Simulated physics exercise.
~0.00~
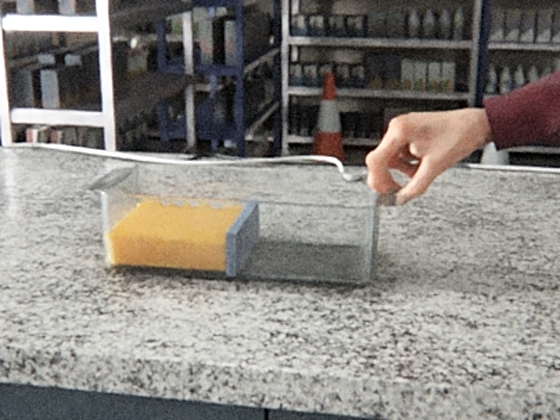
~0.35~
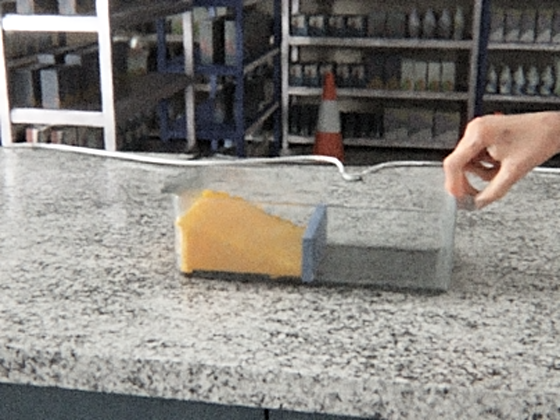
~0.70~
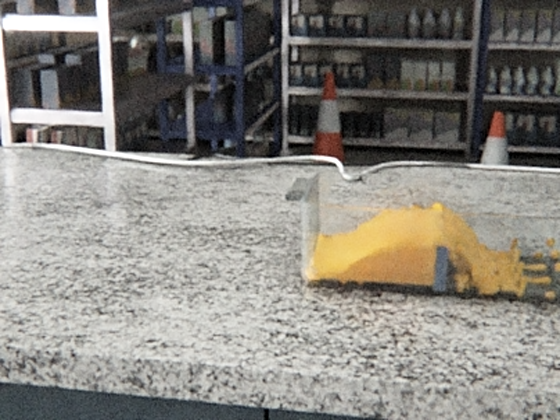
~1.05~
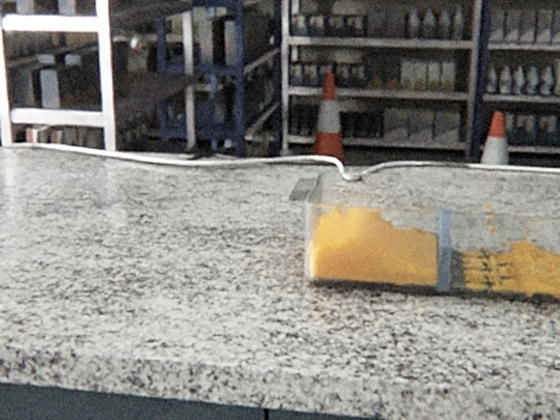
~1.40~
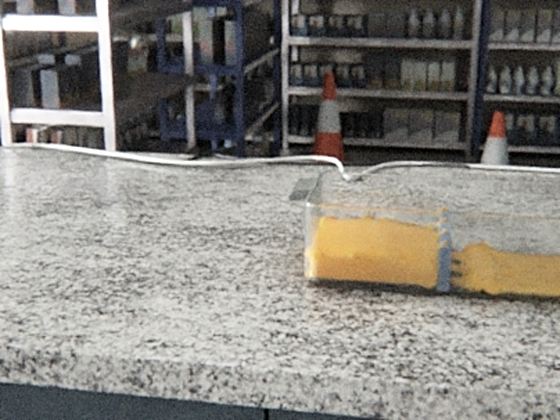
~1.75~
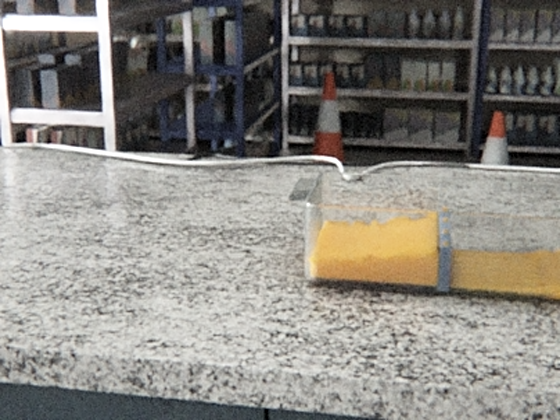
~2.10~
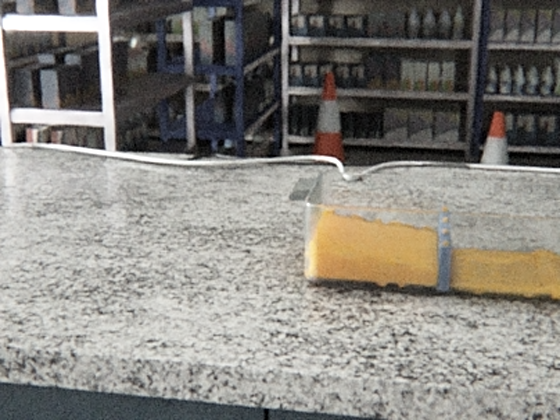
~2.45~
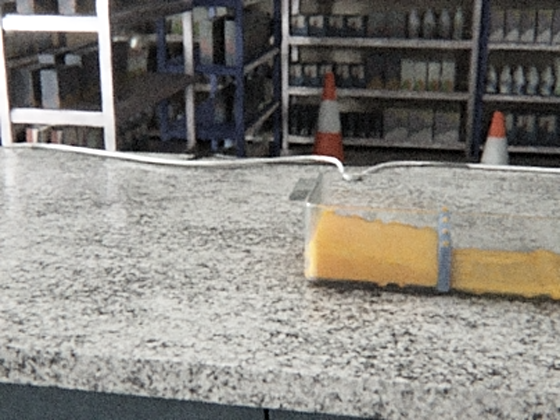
On a speckled counter, a hand pulls a clear box right and orange juice sloshes over its divider.
